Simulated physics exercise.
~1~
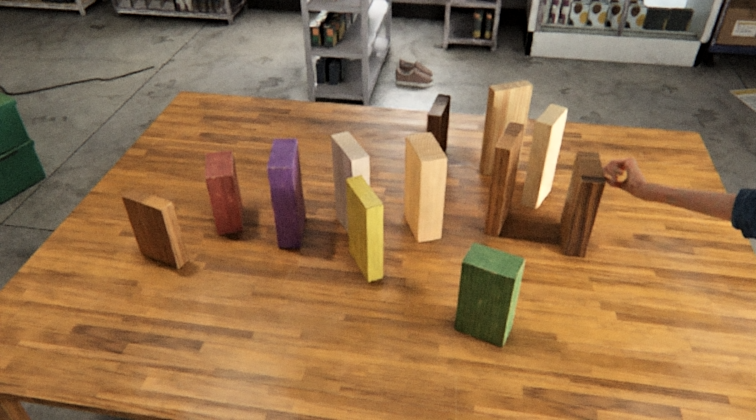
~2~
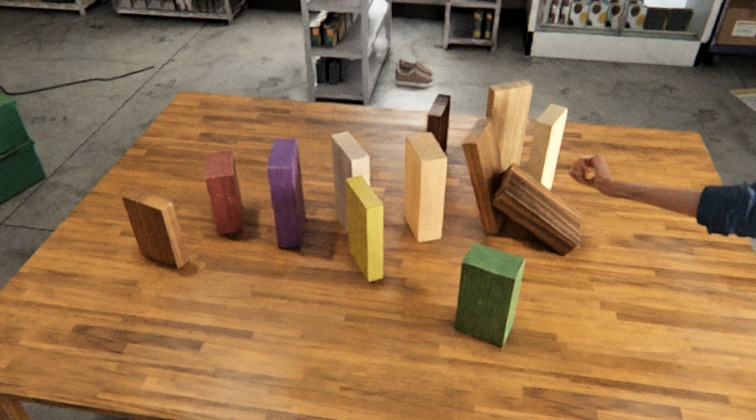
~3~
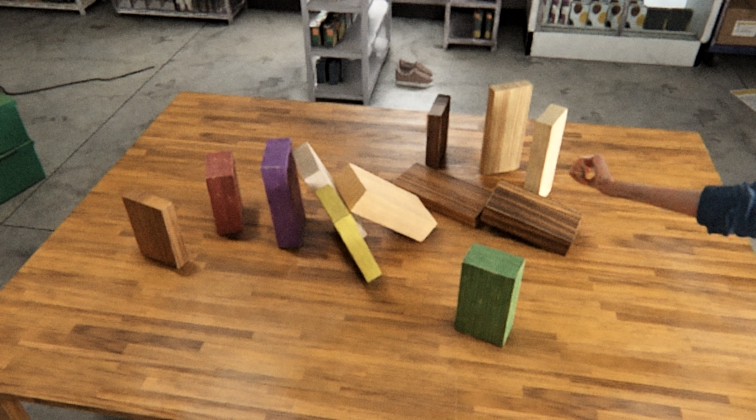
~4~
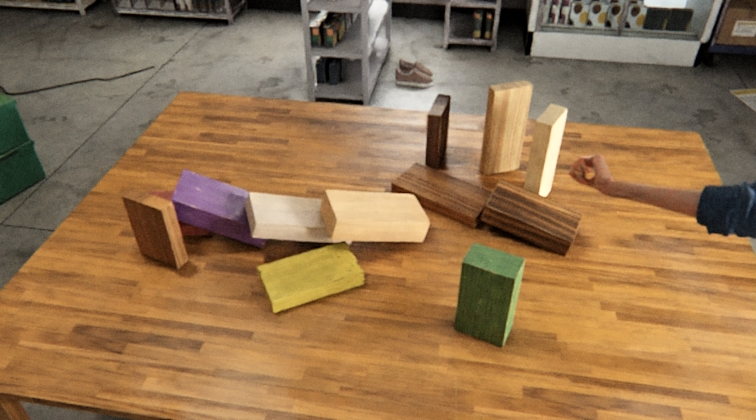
In this clip, a hand tips a dark brown block at the right of a wooden tabletop, and blocks topple leftward in a chain through the pale, yellow, purple and red ones, while the green block, the leftmost brown block and three at the back remain standing.
